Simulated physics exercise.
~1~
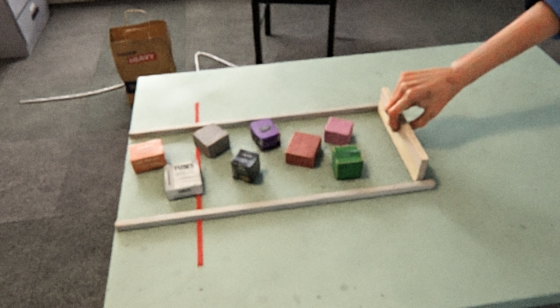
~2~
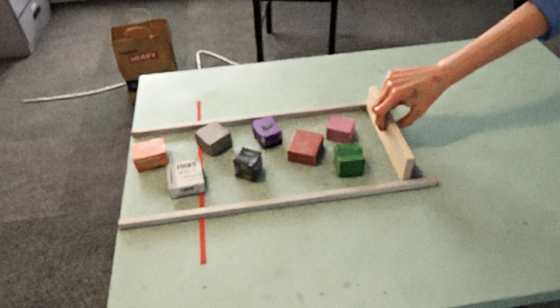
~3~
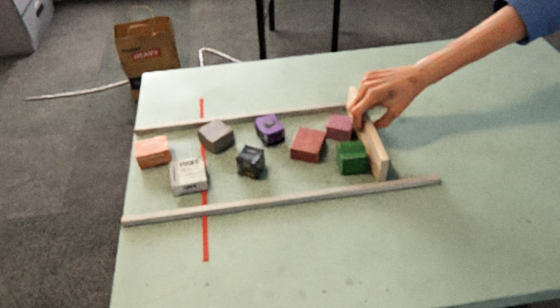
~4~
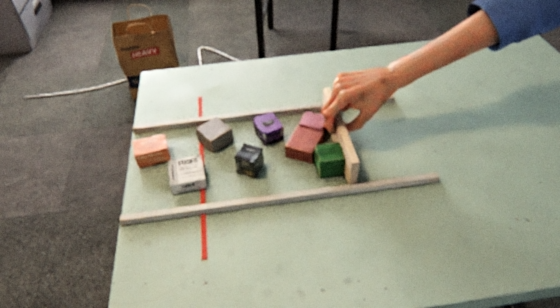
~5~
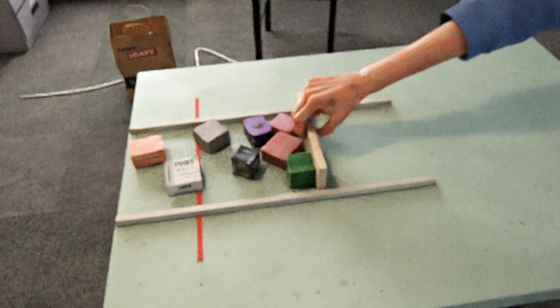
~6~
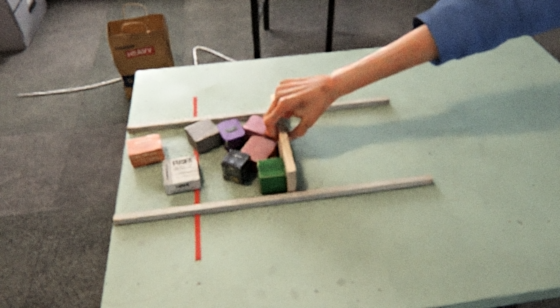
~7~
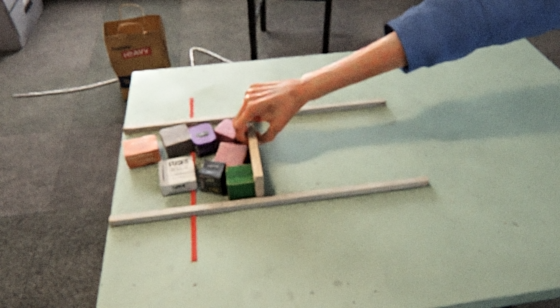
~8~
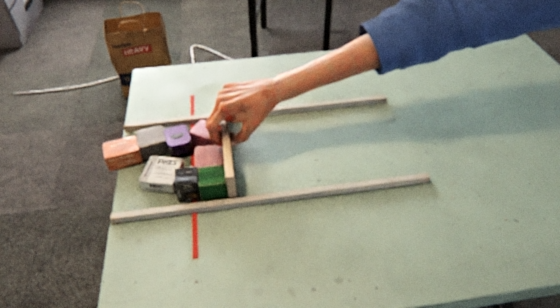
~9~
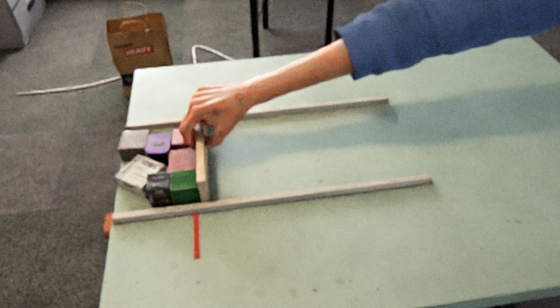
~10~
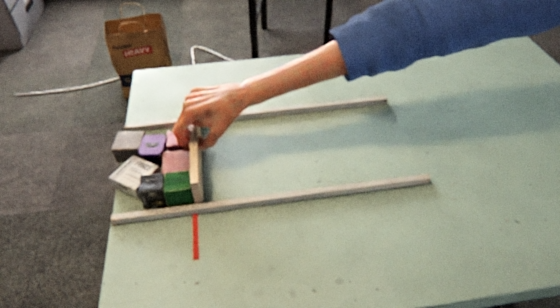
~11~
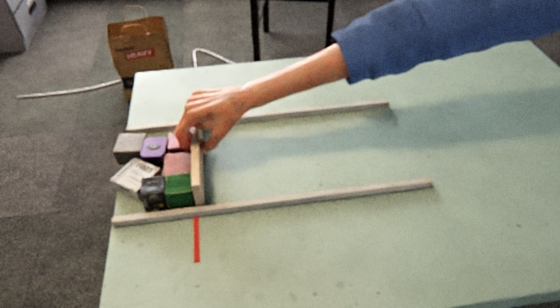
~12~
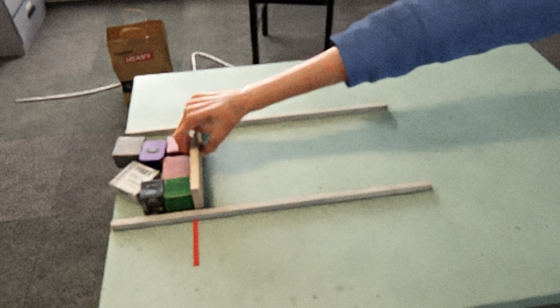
A hand slides a board left, bunching the blocks until the orange one falls off.
